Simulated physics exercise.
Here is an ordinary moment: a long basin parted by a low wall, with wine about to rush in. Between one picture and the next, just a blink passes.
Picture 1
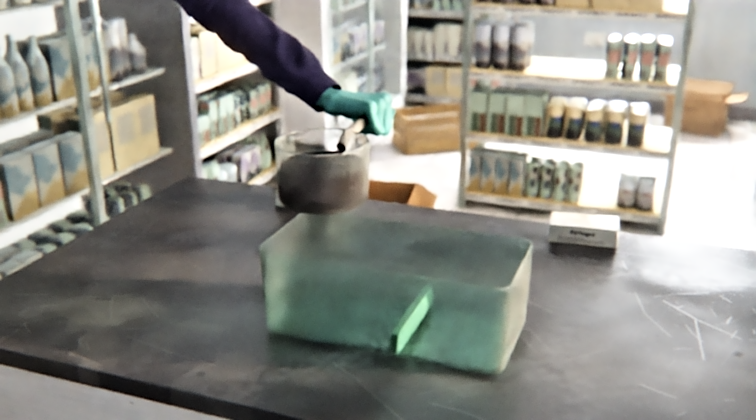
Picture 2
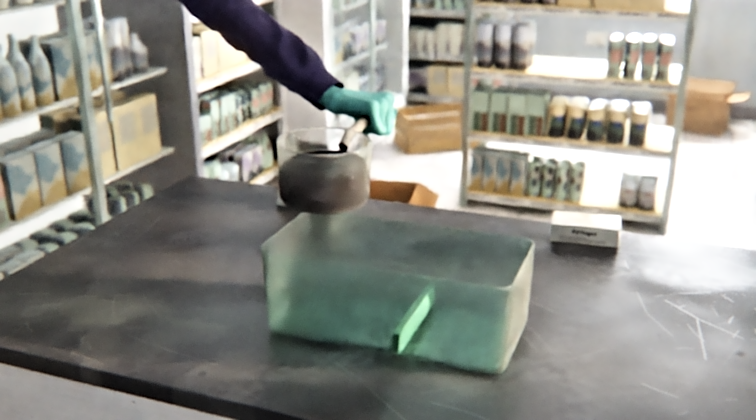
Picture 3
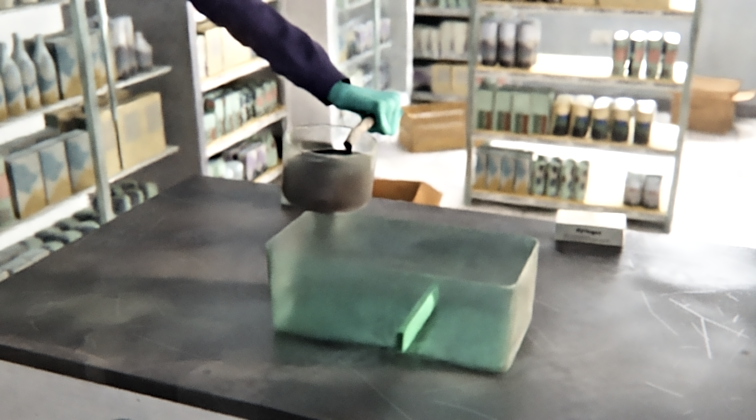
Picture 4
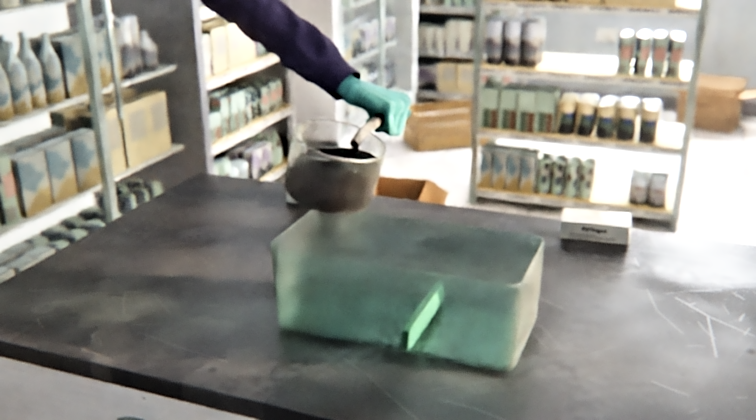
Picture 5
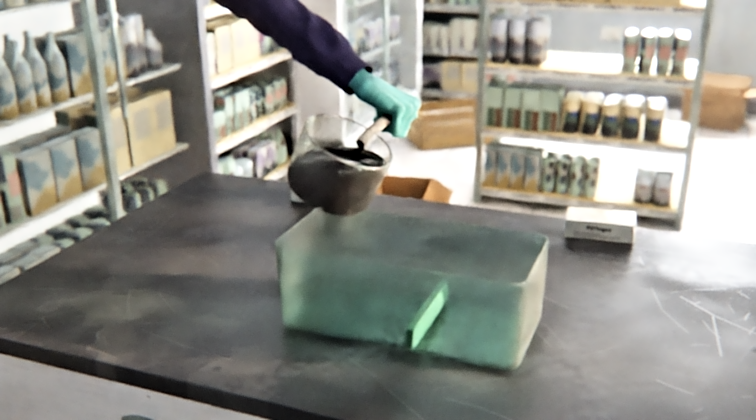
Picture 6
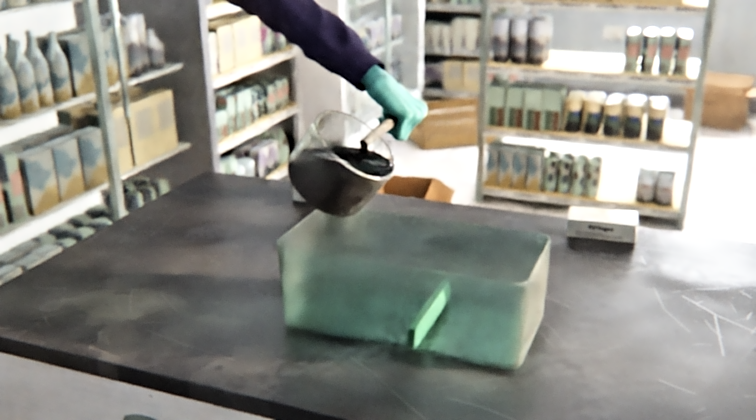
A glass jug of dark liquid, held by a teal-gloved hand on a purple-sleeved arm, starts nearly upright and tilts steadily to the right, while the view drifts very slightly. Below it on a dark, scratched tabletop sits a long, translucent green basin with a bright green low wall. Seen from slightly above, the shop-like room behind has shelves of bottles and boxes, with a small white box at right.
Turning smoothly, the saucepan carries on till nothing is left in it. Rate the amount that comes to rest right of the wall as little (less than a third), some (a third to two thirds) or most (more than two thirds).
Little.
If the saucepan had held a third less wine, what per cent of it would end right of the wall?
Roughly 5 %.
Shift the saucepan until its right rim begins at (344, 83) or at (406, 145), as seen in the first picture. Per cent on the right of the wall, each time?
Result, first then second: About 15 % and about 85 %.
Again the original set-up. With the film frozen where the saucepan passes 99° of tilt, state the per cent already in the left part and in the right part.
Left 30 %, right 10 %.
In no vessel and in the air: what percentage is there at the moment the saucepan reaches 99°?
Around 25 in a hundred.
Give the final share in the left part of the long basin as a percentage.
Some 75 per cent.
A moment on, the saucepan is tipped on its side and 35 per cent is still to pour, 30 is left of the wall and 8 right of it.
Next, the saucepan is tipped right over and 5 per cent is still to pour, 72 is left of the wall and 19 right of it.
Then the saucepan is tipped right over and 0 per cent is still to pour, 75 is left of the wall and 23 right of it.
Later the saucepan is tipped right over and 0 per cent is still to pour, 75 is left of the wall and 24 right of it.
In the end 75 per cent lies left of the wall, 24 right of it and 2 outside.
